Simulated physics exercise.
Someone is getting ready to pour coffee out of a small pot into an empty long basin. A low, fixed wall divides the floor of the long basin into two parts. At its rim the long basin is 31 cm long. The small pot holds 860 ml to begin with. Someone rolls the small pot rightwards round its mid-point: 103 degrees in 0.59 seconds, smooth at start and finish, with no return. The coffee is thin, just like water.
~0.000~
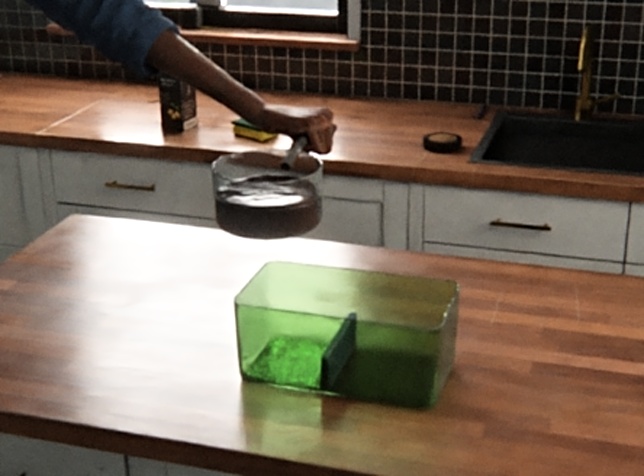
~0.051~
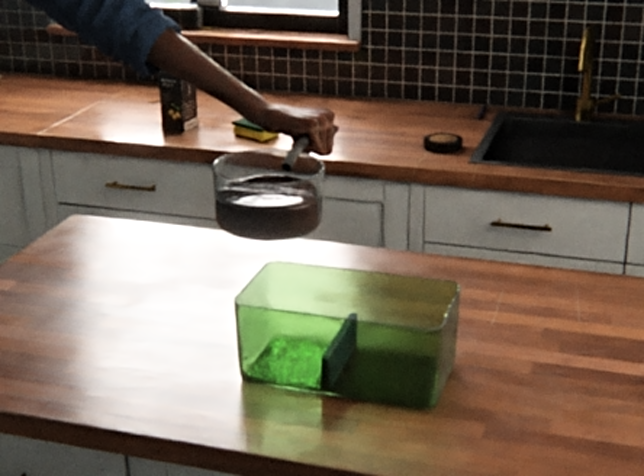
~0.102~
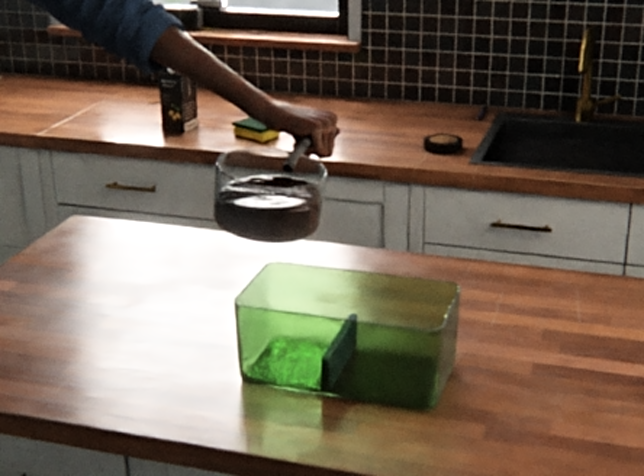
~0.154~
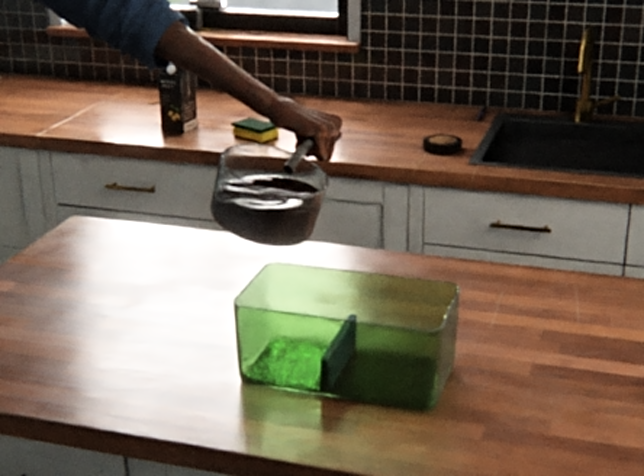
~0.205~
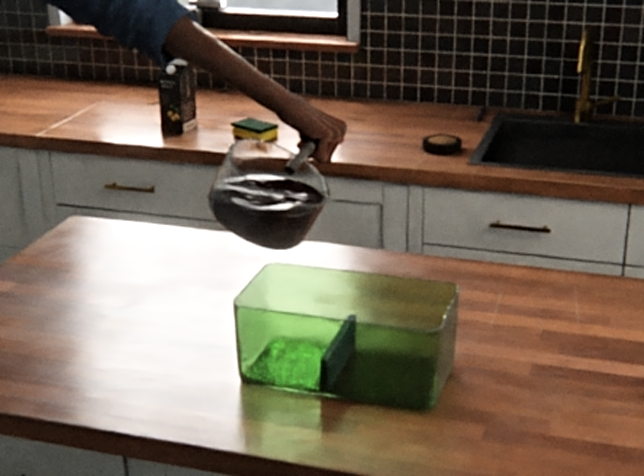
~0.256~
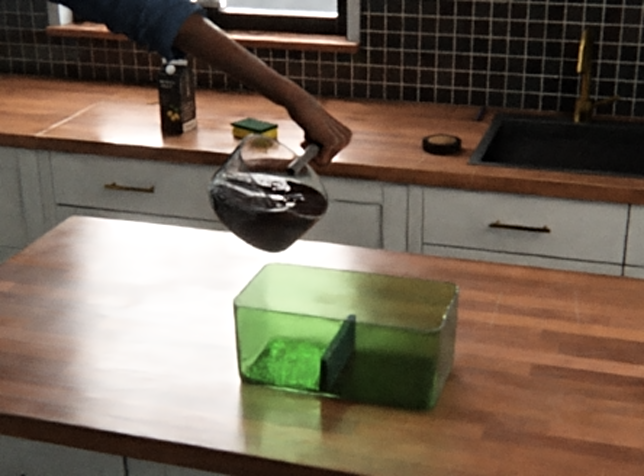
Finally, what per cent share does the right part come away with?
Roughly 64 per cent.
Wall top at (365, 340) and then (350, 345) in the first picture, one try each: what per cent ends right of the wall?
15 then 45 %.
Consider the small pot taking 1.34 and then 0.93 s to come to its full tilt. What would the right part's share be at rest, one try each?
Result: 80 per cent, then 75 per cent.
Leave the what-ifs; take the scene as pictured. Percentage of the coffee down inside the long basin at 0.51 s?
24 %, more or less.
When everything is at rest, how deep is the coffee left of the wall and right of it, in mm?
Roughly 14 mm on the left side and 22 mm on the right side.
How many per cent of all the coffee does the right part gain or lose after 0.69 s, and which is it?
Change: Increase, about 1.
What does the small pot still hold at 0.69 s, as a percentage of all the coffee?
I'd estimate some 10 per cent.
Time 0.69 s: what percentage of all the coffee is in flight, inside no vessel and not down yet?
Near 8 percent.
Then, 0.51 s in, the tilt is 98° and 33 per cent is still to pour, 1 is left of the wall and 24 right of it.
Then, 0.69 s in, the tilt is 103° and 10 per cent is still to pour, 20 is left of the wall and 62 right of it.
Then, 0.88 s in, the tilt is 103° and 2 per cent is still to pour, 31 is left of the wall and 62 right of it.
Then, 1.09 s in, the tilt is 103° and 0 per cent is still to pour, 34 is left of the wall and 64 right of it.
Finally, 35 per cent lies left of the wall, 64 right of it and 2 outside.
